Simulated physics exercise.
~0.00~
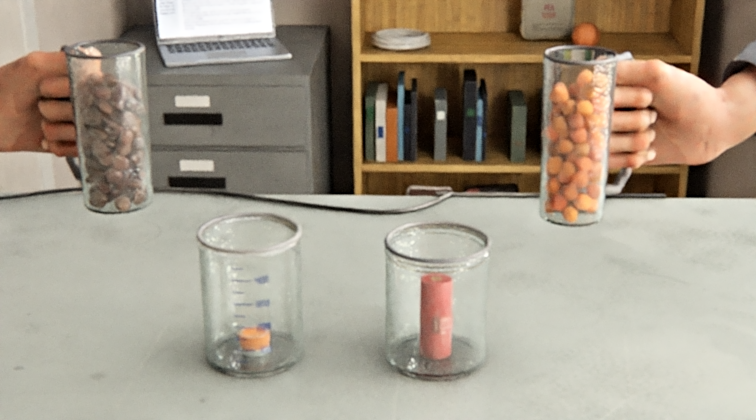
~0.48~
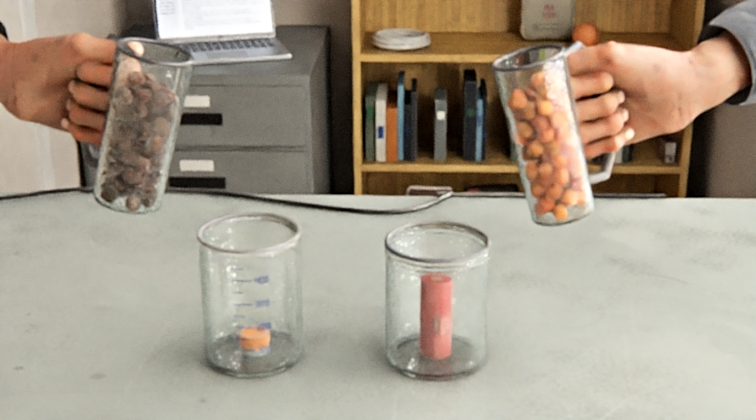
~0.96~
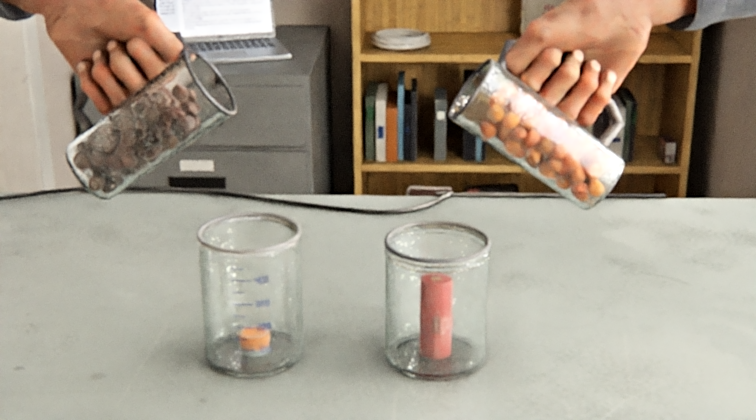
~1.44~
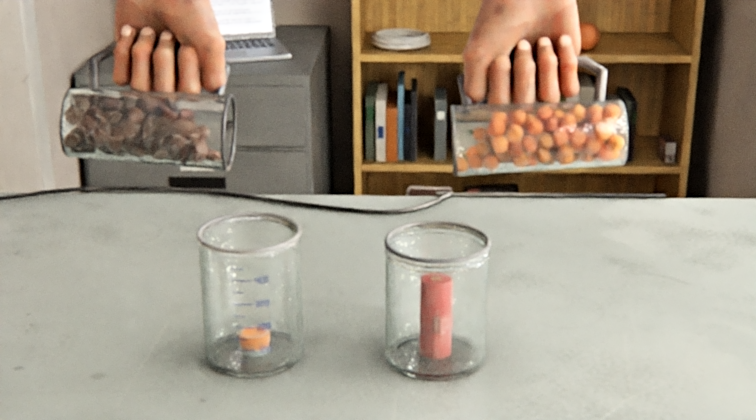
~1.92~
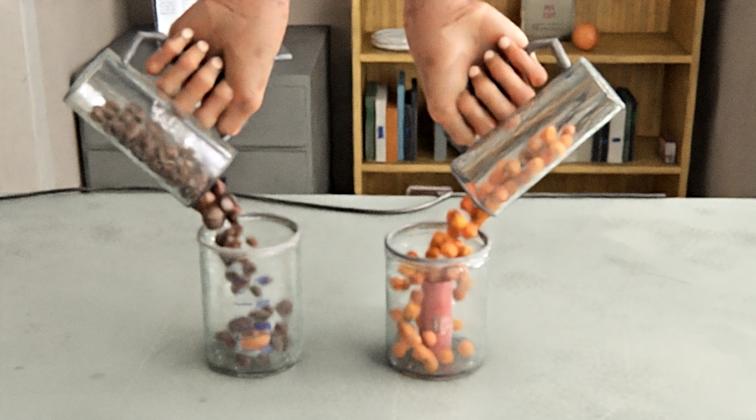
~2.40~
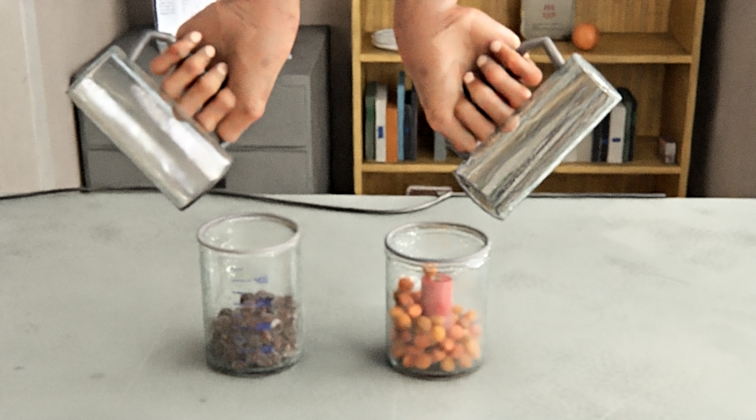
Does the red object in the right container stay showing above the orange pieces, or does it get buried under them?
It stays showing, with its top standing above the orange pile, while the short object in the left container is hidden under the brown pieces.
